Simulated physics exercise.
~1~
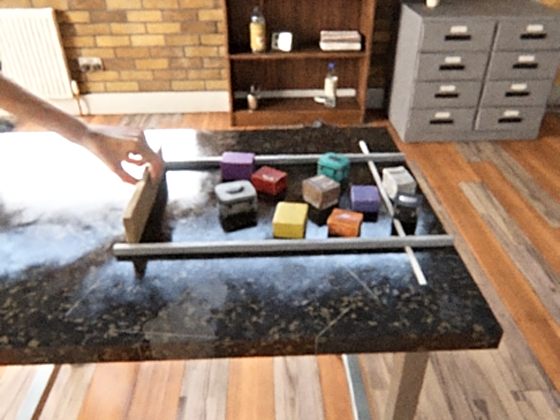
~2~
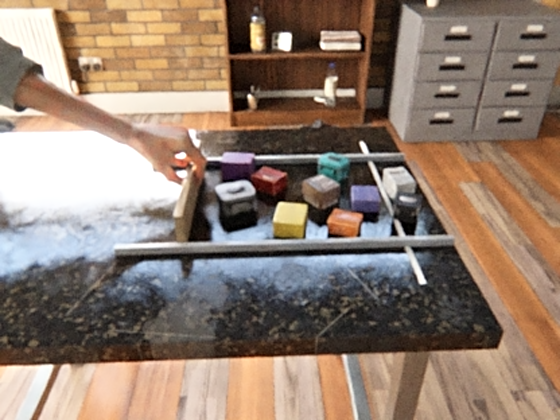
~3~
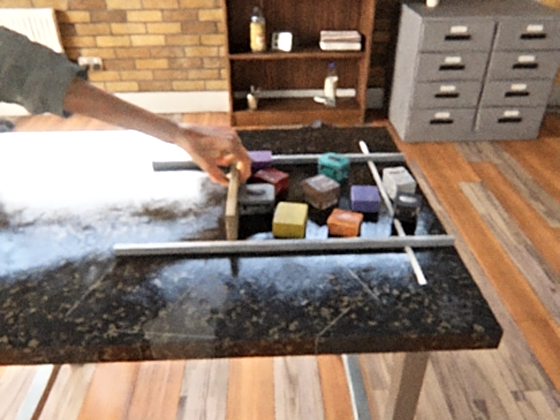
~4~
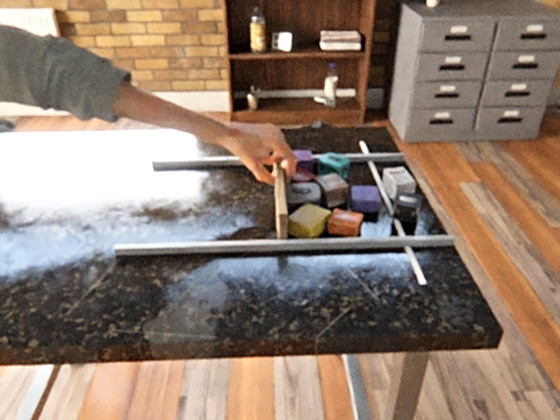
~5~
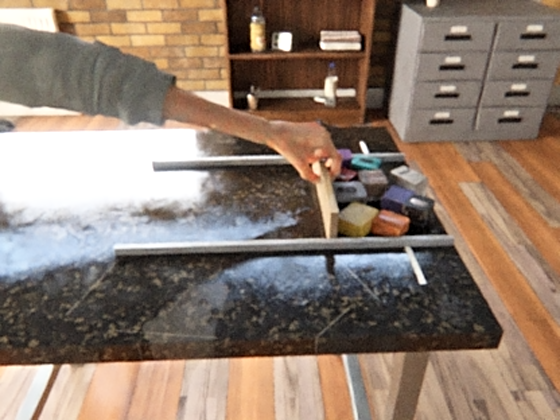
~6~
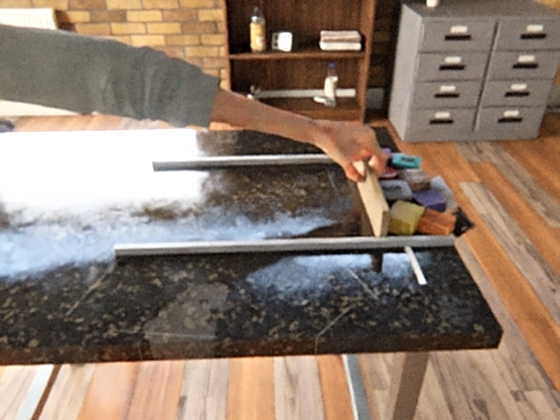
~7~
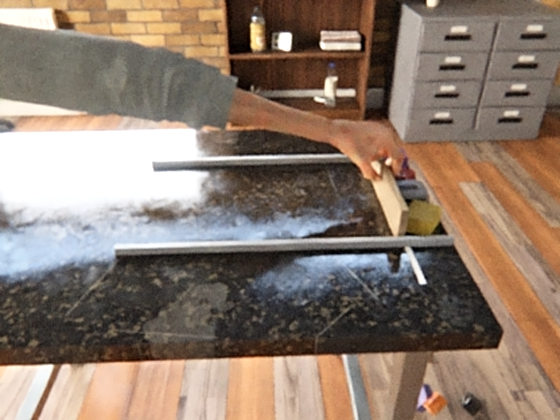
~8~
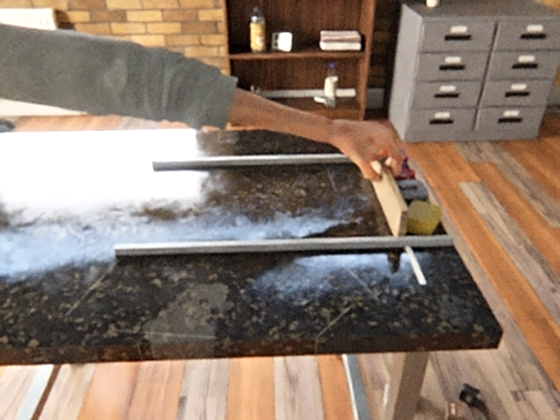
In this clip, a hand pushes an upright board rightward between two rails on a dark, glossy tabletop, sweeping a group of colourful blocks toward the edge until many drop to the floor, while a yellow block and a few others remain near the board.
